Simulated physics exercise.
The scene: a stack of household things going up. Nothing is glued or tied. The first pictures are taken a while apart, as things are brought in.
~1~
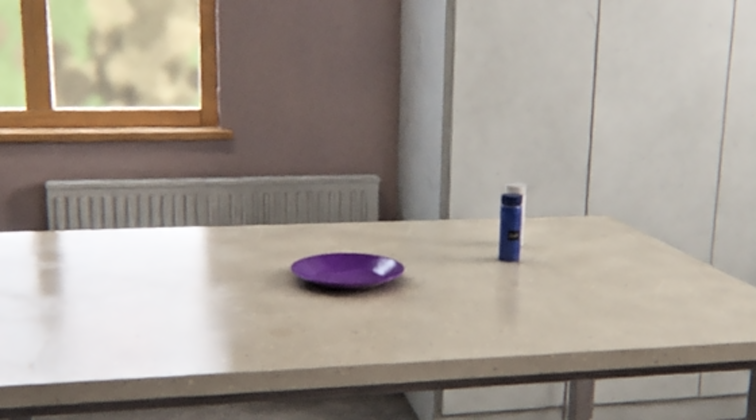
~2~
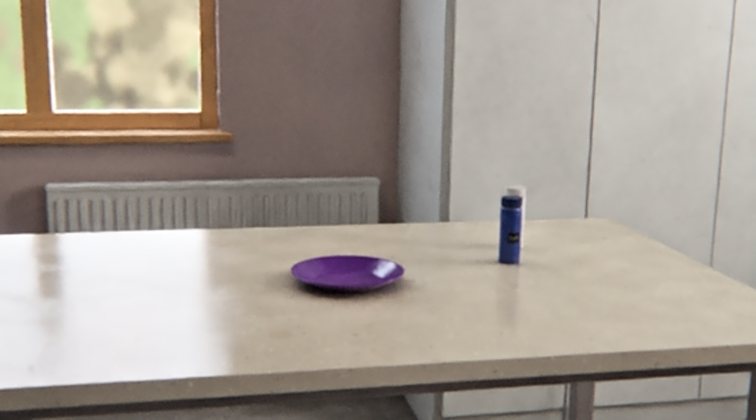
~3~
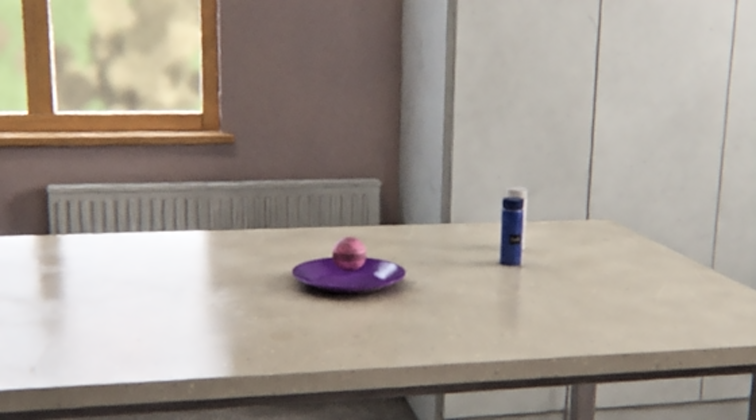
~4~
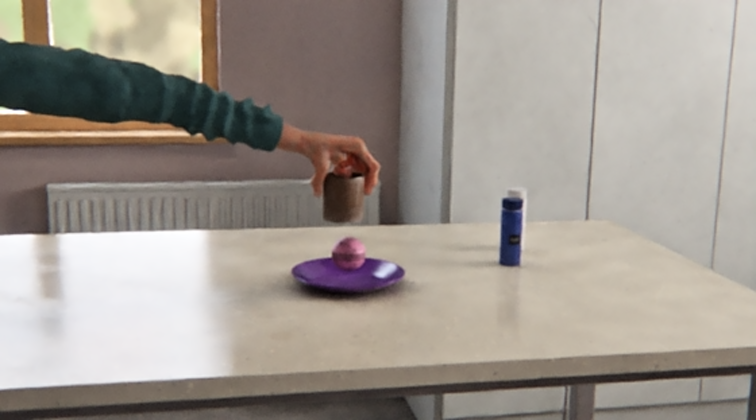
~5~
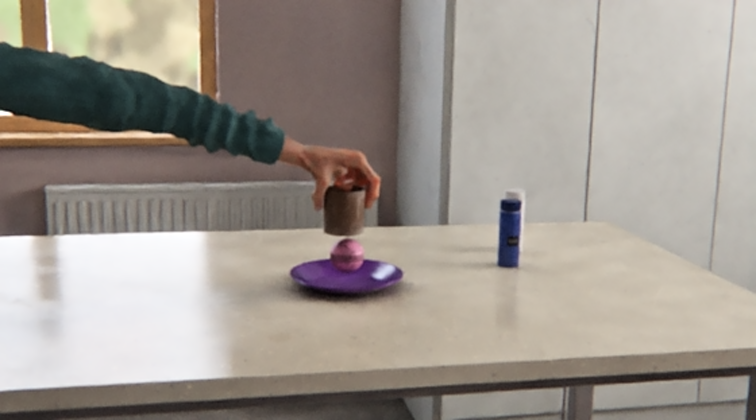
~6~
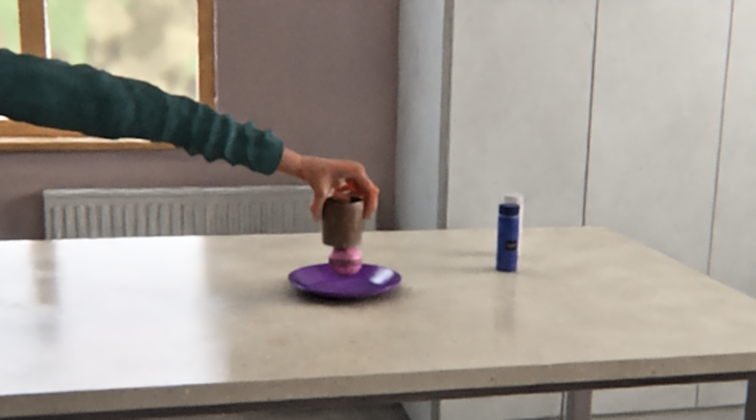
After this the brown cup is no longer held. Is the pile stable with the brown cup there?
In the end the pile comes apart.
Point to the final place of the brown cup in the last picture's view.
At about (252, 272).
Then, 0.40 s past the last view, brown cup rocked 59° from its first pose near (316, 232).
Then, 0.60 s past the last view, brown cup now fallen.
Then, 1.70 s past the last view, nothing new.
Finally, fallen, brown cup; the other 4 still in place. Final places as the last picture's camera would see them, brown cup near (252, 272). The pile gives way.
